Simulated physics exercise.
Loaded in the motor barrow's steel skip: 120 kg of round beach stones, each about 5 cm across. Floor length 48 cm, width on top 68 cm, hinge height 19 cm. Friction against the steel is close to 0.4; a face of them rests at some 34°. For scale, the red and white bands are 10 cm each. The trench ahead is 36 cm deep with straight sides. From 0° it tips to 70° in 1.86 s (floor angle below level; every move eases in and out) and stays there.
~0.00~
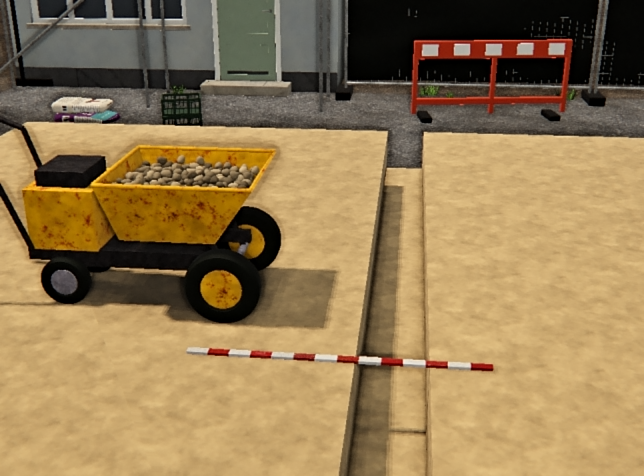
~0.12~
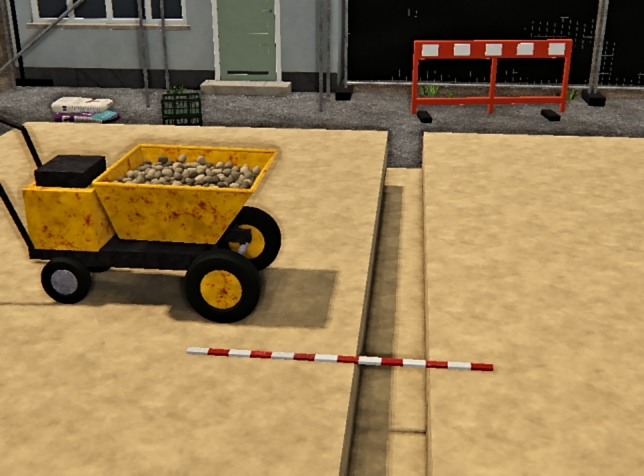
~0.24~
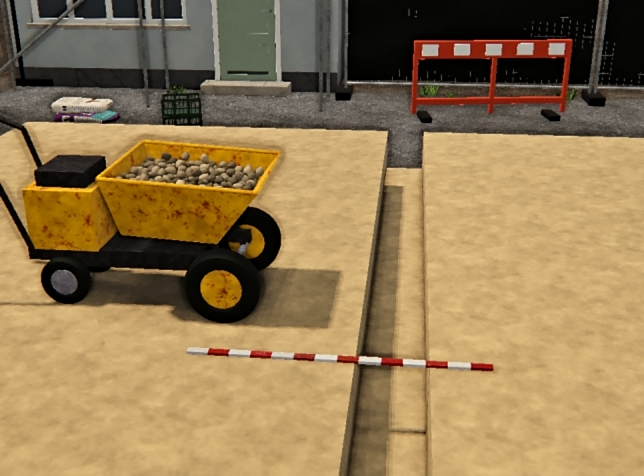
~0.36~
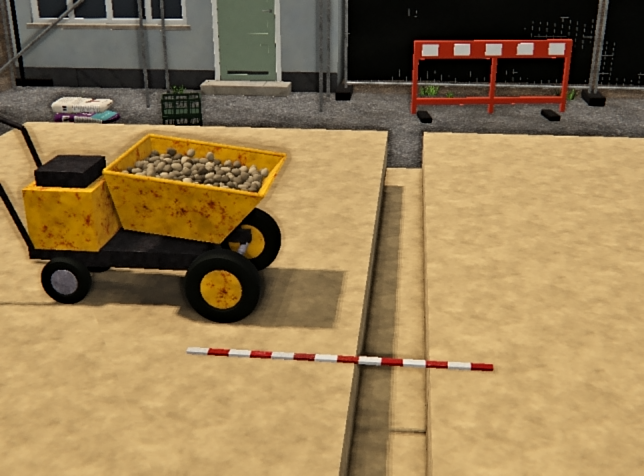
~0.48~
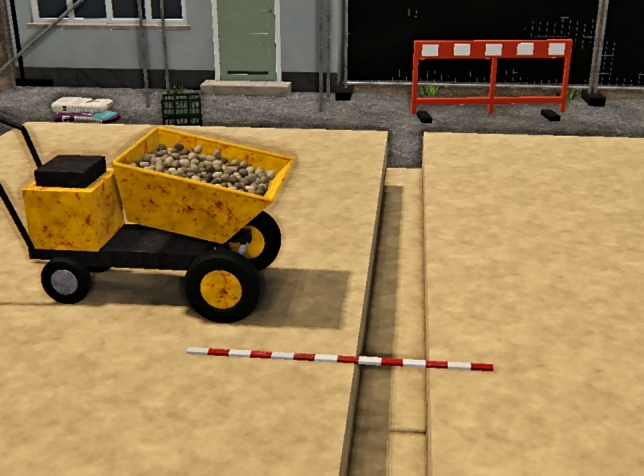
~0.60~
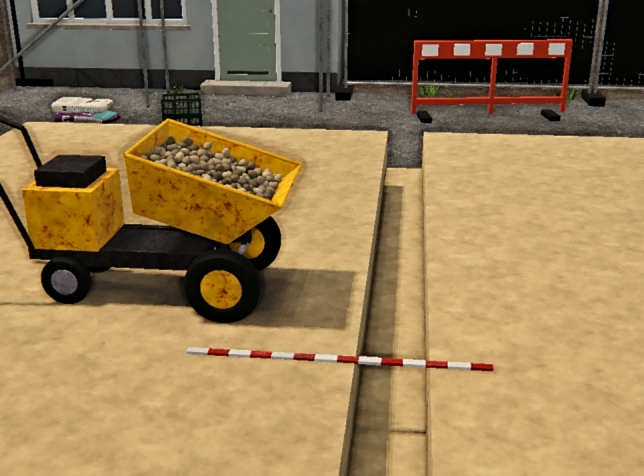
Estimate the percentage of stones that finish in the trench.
Roughly 93 per cent ends in the trench.
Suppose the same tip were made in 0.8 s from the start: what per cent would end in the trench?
It would be near 95 per cent.
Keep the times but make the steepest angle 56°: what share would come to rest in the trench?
Then about 45 per cent.
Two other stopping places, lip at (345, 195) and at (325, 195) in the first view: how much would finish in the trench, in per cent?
First some 30, then 55 per cent.
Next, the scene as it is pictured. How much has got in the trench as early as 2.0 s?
About 45 per cent by then.
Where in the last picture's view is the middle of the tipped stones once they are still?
Around (393, 347).
After 1.4 s the floor is at 59°; 99 % in the skip, 1 % short of the trench; the foremost stones are at (342, 252).
After 2.0 s the floor is at 70°; 47 % in the skip, 9 % short of the trench, 44 % in the trench; the foremost stones are at (422, 353).
After 2.3 s the floor is at 70°; 23 % in the skip, 10 % short of the trench, 67 % in the trench; the foremost stones are at (422, 355).
After 4.3 s the floor is at 70°; 0 % in the skip, 7 % short of the trench, 93 % in the trench; the foremost stones are at (422, 346).
